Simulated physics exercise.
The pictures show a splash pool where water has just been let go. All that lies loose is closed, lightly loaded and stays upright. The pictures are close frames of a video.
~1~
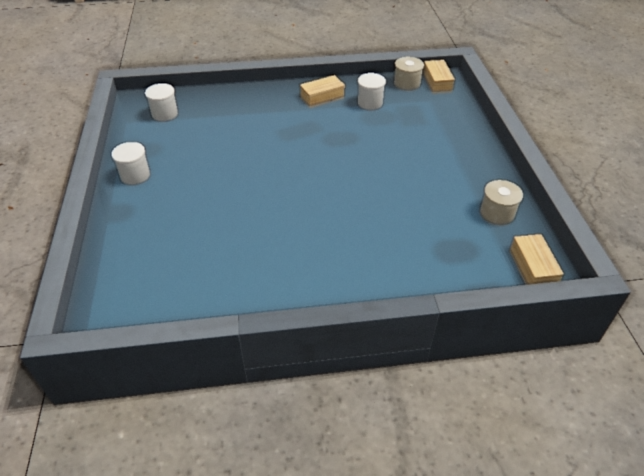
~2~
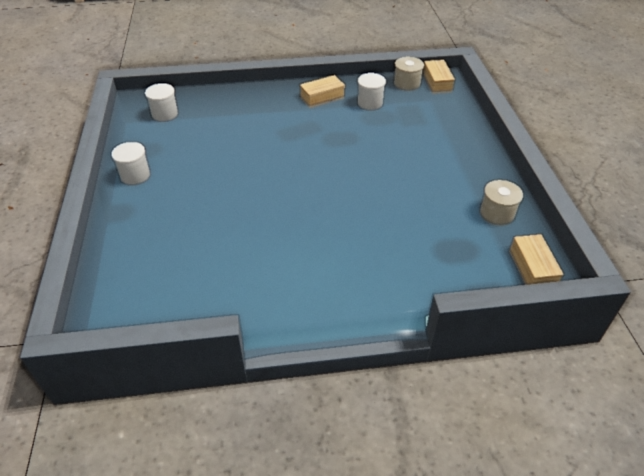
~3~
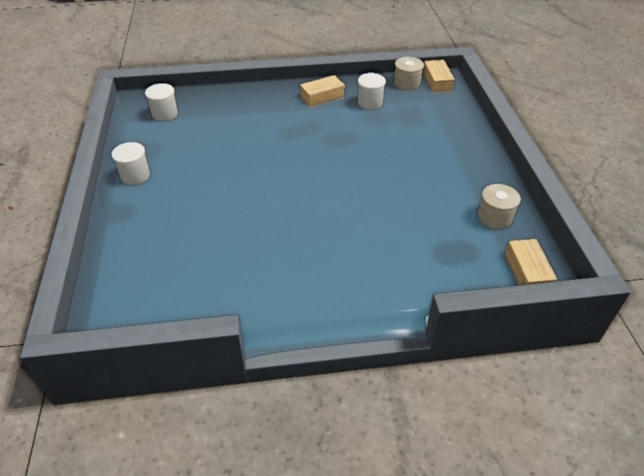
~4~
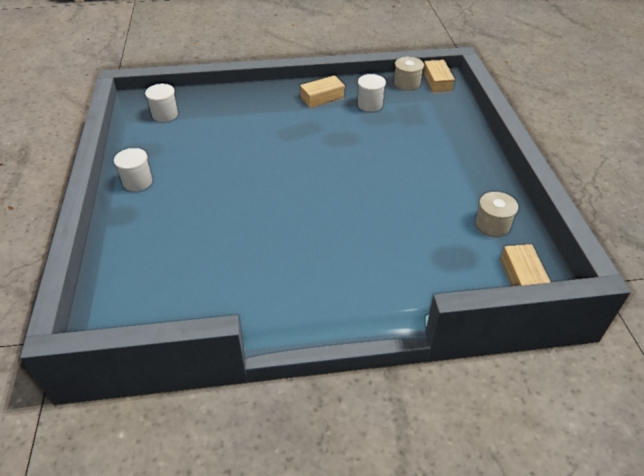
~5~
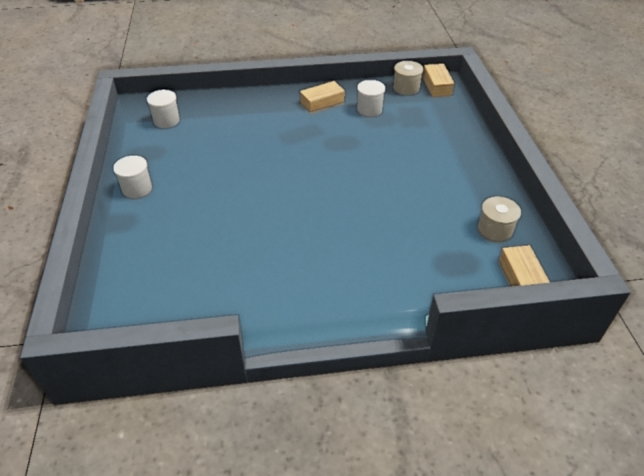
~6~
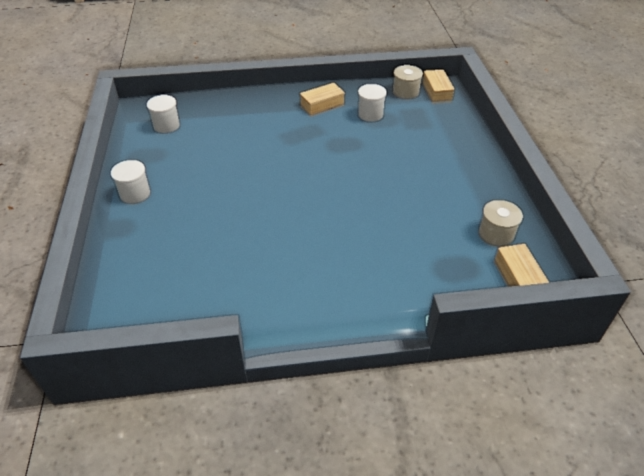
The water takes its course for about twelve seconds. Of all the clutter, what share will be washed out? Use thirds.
It is less than a third.
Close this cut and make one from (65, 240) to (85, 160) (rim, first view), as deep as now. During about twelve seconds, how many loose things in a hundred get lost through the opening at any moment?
Near 20 in a hundred.
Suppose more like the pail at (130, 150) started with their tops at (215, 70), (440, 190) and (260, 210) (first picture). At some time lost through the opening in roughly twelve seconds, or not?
One after the other: Left behind, carried outside, through.
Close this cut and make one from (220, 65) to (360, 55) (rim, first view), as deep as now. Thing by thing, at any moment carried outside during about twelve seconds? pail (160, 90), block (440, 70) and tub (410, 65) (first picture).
In that order: Through, out, out.
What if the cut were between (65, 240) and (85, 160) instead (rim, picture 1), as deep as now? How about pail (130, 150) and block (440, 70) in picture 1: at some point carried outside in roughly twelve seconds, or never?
In that order: Through, left behind.
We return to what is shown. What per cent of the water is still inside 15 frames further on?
Roughly 66 per cent.
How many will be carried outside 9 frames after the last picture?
0 of them.
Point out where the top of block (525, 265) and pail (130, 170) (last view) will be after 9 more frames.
Close to (475, 276) and (135, 196).
A moment on, 0 of 8 are out; 8 afloat.
Next, 0 of 8 are out; 8 afloat.
Later, 0 of 8 are out; 8 afloat.
In the end, 0 of 8 are out; 8 afloat.
